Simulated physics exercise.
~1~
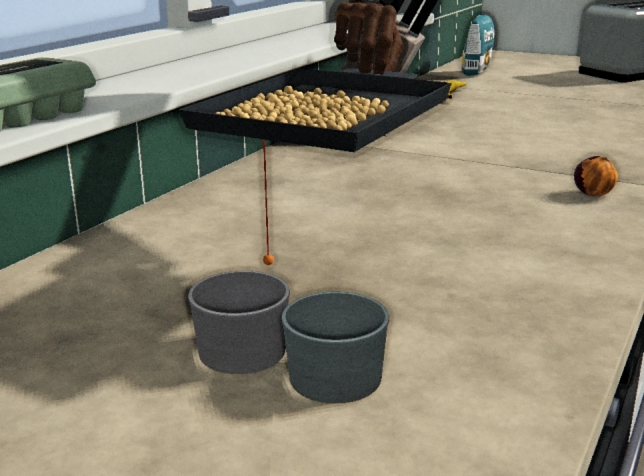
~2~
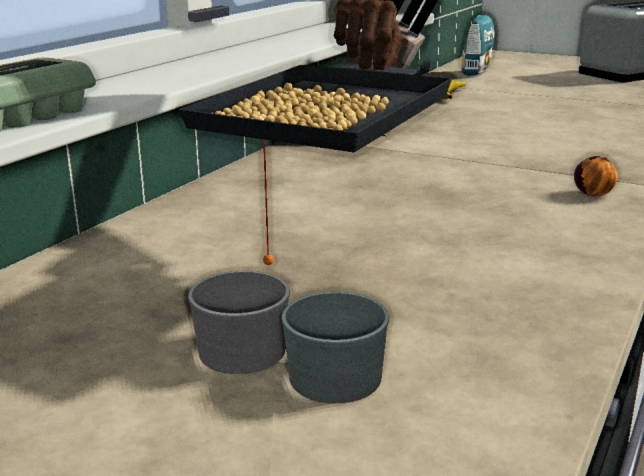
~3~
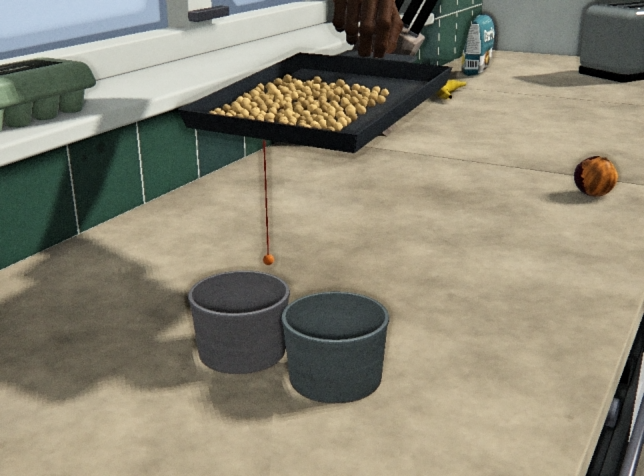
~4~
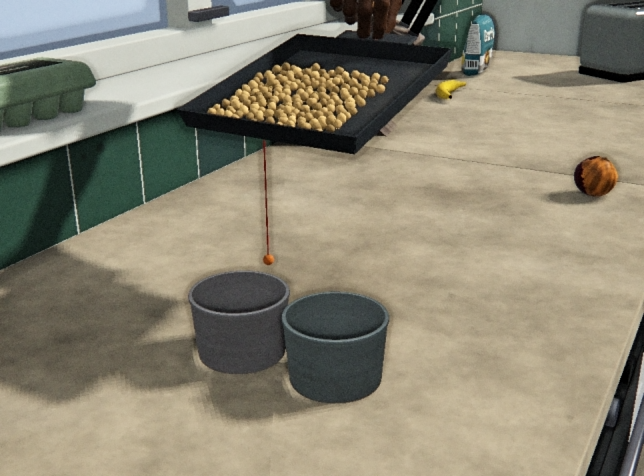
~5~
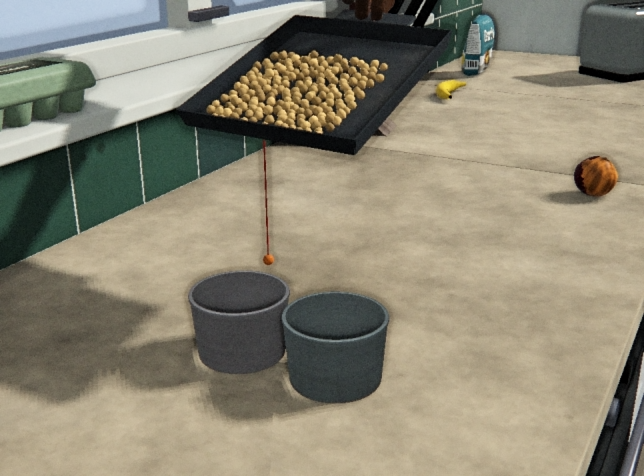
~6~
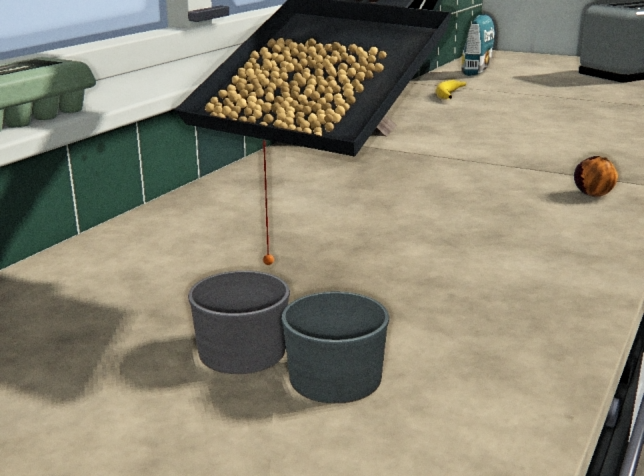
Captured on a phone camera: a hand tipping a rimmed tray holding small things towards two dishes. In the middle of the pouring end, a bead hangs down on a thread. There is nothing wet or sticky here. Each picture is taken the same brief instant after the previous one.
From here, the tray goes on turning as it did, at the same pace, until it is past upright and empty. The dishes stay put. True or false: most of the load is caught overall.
True.
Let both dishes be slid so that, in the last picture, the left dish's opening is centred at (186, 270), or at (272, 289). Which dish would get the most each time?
First place: The rightmost one; second place: The leftmost one.
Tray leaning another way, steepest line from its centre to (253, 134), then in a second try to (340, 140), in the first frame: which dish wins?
Tilt 1: Left-side dish. Tilt 2: Right-side dish.
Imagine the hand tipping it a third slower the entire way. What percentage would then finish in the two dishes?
Around 70 in every hundred.
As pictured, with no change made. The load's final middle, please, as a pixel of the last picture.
Roughly pixel (243, 351).
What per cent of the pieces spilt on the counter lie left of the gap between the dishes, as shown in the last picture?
Close to 90 in a hundred.
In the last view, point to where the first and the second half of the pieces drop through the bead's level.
Around (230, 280), followed by around (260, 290).
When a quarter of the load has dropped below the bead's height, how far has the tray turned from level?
Roughly 120 degrees from level.
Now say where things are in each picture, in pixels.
The first picture shows corners of the pouring end at (186, 109) and (354, 131), level; middle of the load at (297, 113), dried chickpeas; left dish at (213, 337); right dish at (311, 364); bead on its thread at (268, 260).
The second picture shows corners of the pouring end at (185, 109) and (354, 131), level; middle of the load at (297, 111).
The third picture shows corners of the pouring end at (185, 108) and (354, 132), tipped barely, lowest at the right corner; middle of the load at (297, 106).
The fourth picture shows corners of the pouring end at (184, 108) and (353, 134), tipped a little, lowest at the right corner; middle of the load at (296, 99).
The fifth picture shows corners of the pouring end at (183, 108) and (353, 136), tipped clearly, lowest at the right corner; middle of the load at (295, 92).
The sixth picture shows corners of the pouring end at (181, 108) and (352, 138), tipped clearly, lowest at the right corner; middle of the load at (293, 86); left dish at (213, 337); right dish at (311, 364).
Soon, tray tipped steeply; all on the tray.
A while on, tray tipped past a quarter turn; most on the tray; a stray few in the right dish; about a quarter in the air.
Towards the end, tray tipped past a quarter turn; about a quarter in the right dish; about half in the left dish; about a quarter outside both.
Finally, tray tipped past a quarter turn; about a quarter in the right dish; about half in the left dish; about a quarter outside both.
